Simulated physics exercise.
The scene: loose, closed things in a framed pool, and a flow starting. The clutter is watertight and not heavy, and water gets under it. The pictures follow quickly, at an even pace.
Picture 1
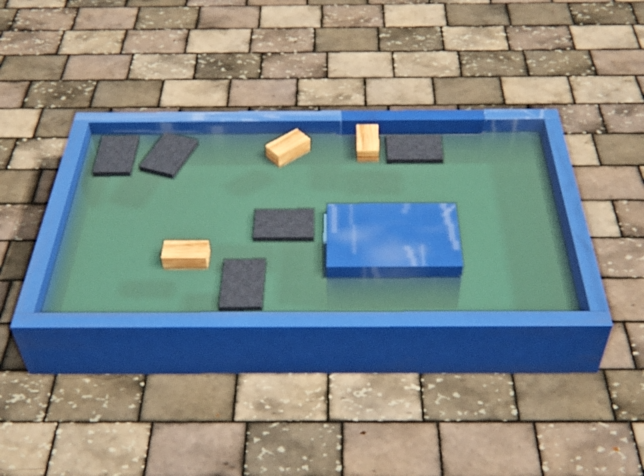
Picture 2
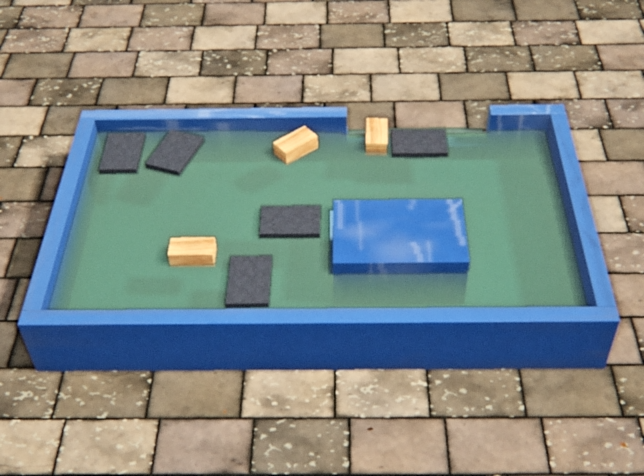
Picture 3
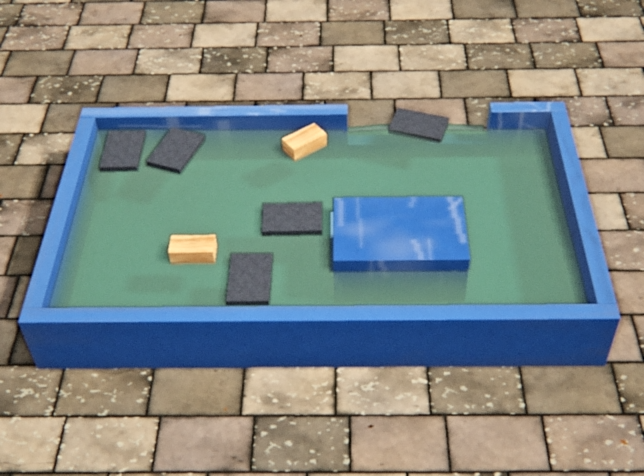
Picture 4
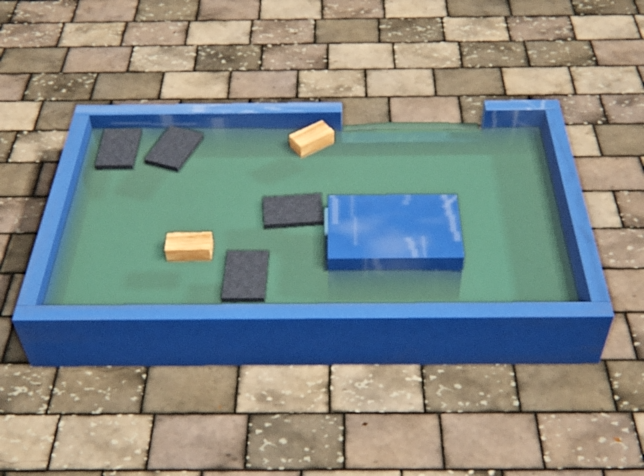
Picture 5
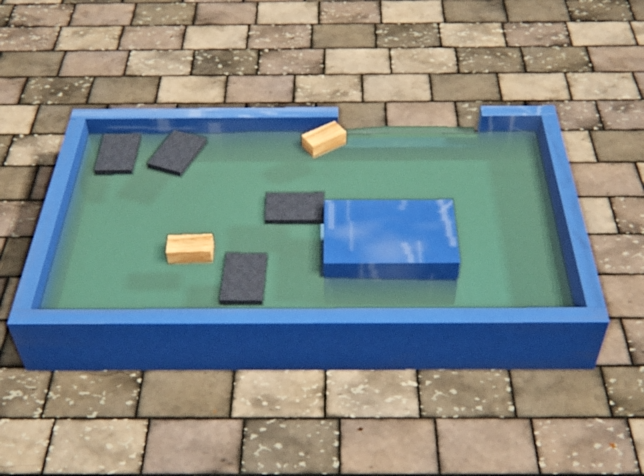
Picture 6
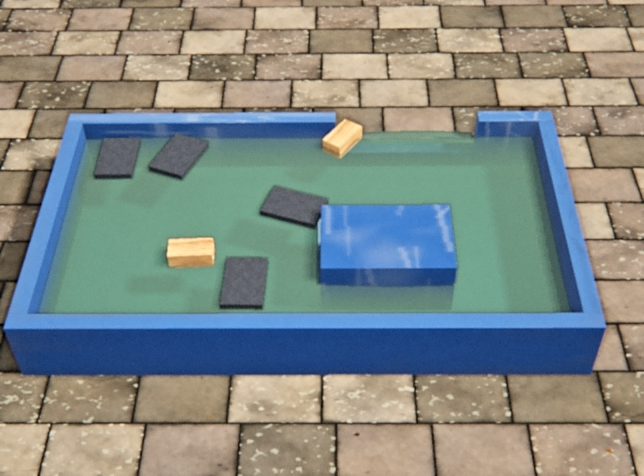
A blue-walled pool of green water opened along its back wall, and a wooden block and dark slab nearby slipped out through the gap, then another block drifted right toward the opening and turned.
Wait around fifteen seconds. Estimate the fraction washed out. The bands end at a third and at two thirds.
Share: Between one and two thirds.
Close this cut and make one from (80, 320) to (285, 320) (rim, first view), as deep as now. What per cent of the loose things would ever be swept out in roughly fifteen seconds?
I make it 40 per cent.
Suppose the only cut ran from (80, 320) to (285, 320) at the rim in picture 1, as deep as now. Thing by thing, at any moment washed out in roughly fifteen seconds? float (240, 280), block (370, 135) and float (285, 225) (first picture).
As listed: Gone, kept in, washed out.
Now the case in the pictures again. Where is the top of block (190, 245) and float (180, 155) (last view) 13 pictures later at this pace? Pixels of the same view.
Close to (222, 238) and (223, 162).
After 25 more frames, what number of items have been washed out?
It comes to 4.
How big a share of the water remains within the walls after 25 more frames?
Some 62 per cent.
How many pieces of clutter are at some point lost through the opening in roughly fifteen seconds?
4 of them.
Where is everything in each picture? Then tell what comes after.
In the first picture, a block at (288, 142), afloat; a float at (284, 223), afloat; 0 of 8 have shifted.
In the second picture, a block at (295, 139) floats; a float at (290, 219), afloat; 2 of 8 have shifted.
In the third picture, a block at (304, 136), afloat, close to its start; a float at (292, 216) floats; 3 of 8 have shifted.
In the fourth picture, a block at (311, 134), afloat, close to its start; a float at (293, 209), afloat, close to its start; 4 of 8 have shifted.
In the fifth picture, a block at (324, 134) floats, a stride from its start; a float at (295, 206) floats, close to its start; 6 of 8 have shifted.
In the sixth picture, a block at (342, 133) floats, a stride from its start; a float at (294, 205) floats, close to its start; 8 of 8 have shifted.
A moment on, 3 of 8 are out; 5 afloat.
Next, 3 of 8 are out; 5 afloat.
Later, 4 of 8 are out; 4 afloat.
In the end, 4 of 8 are out; 4 afloat.
